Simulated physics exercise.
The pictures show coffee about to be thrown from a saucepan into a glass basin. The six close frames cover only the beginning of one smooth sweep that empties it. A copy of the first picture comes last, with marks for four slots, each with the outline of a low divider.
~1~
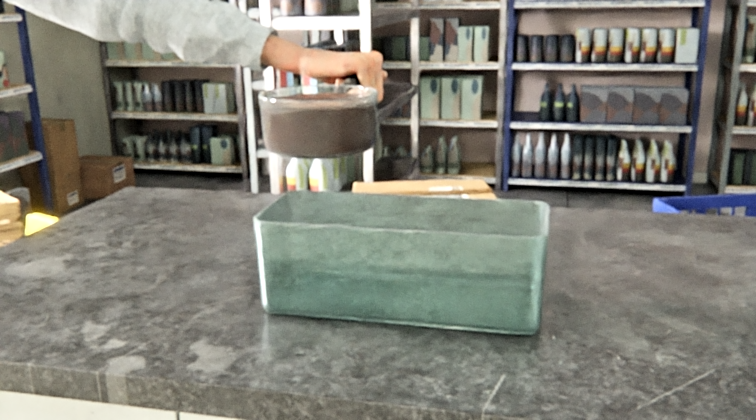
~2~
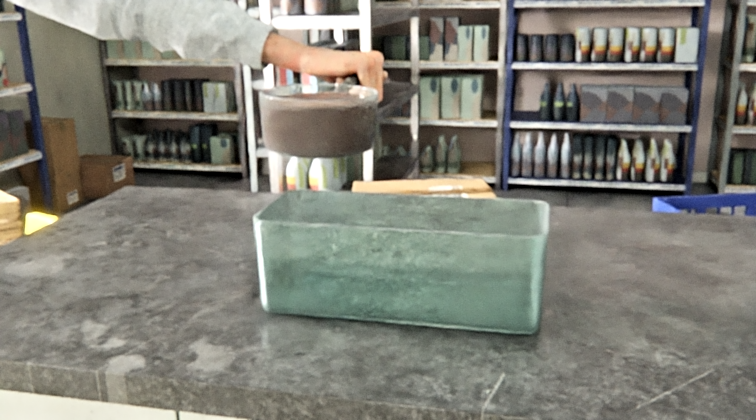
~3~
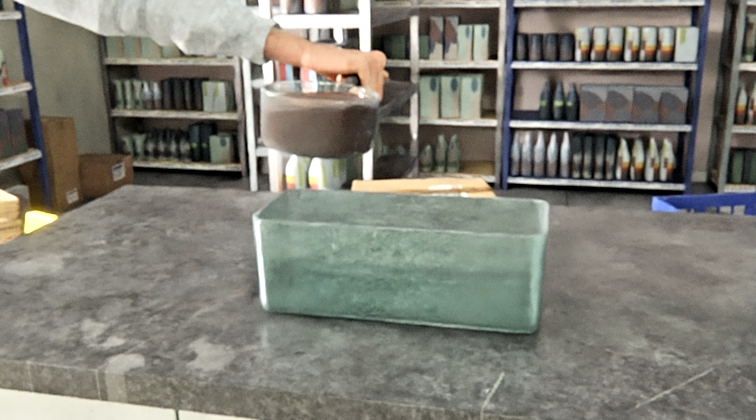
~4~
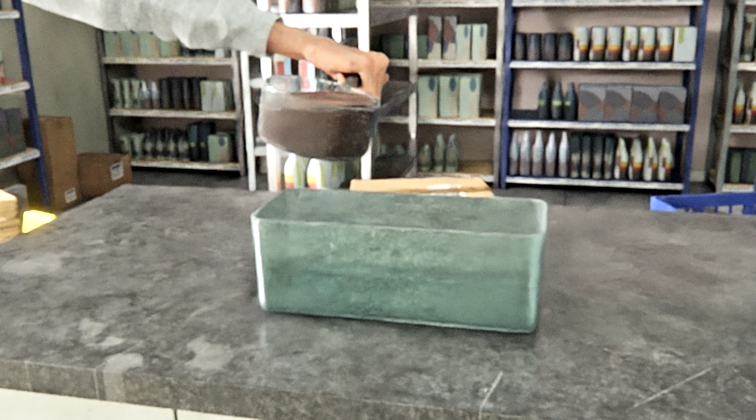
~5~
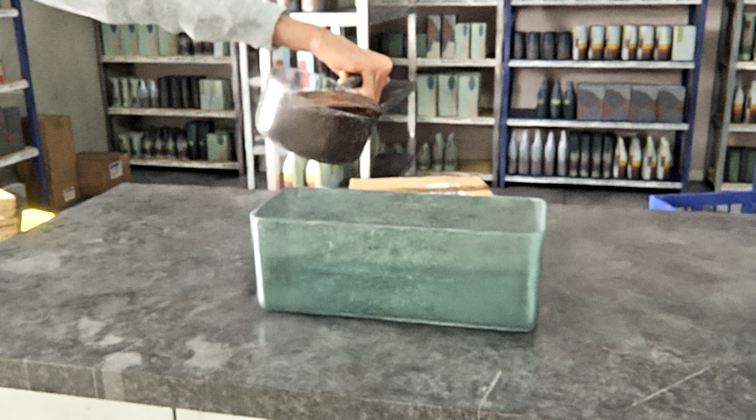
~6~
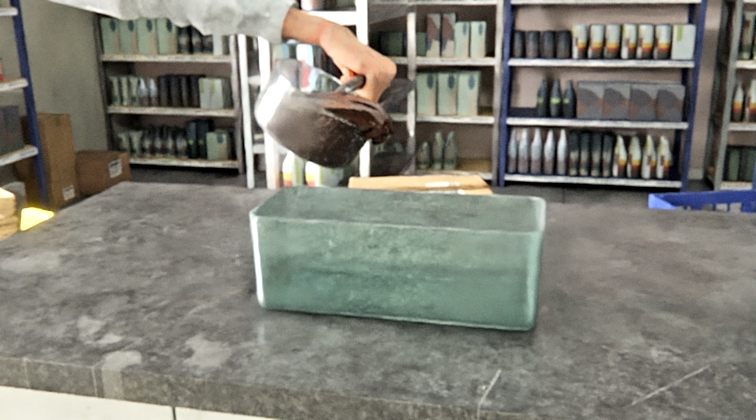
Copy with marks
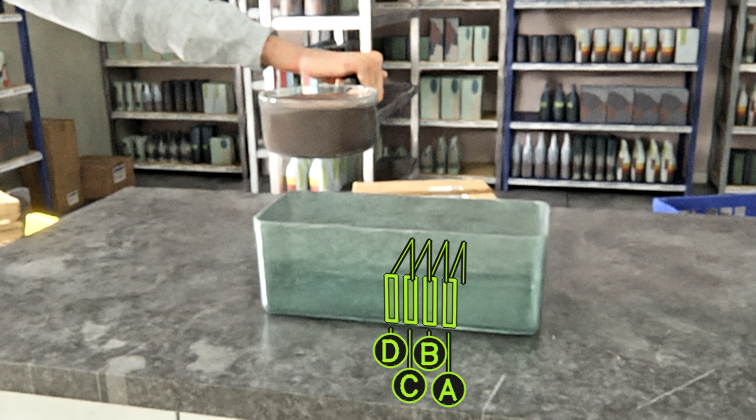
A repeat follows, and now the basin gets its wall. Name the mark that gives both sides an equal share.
C.
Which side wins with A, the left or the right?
The left one.
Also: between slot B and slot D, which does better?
D it is.
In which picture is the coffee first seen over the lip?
In picture 5.
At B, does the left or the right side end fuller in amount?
The left side.
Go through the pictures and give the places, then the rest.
Upright, lip at (373, 93); basin from (264, 309) to (540, 332); nothing has left yet.
Upright, lip at (374, 94); nothing has left yet.
Tipped about 6°, lip at (375, 98); nothing has left yet.
Tipped about 13°, lip at (376, 105); nothing has left yet.
Tipped about 23°, lip at (377, 114); coffee is over the lip, down to (377, 114).
Tipped about 34°, lip at (376, 125); coffee is over the lip, down to (382, 140).
On the marked copy, A at (448, 333); B at (429, 331); C at (409, 329); D at (390, 328).
If A is chosen, about 96 % ends left of the wall and 3 % right of it.
If B is chosen, about 79 % ends left of the wall and 16 % right of it; 5 % is lost outside.
If C is chosen, about 50 % ends left of the wall and 49 % right of it.
If D is chosen, about 29 % ends left of the wall and 70 % right of it.
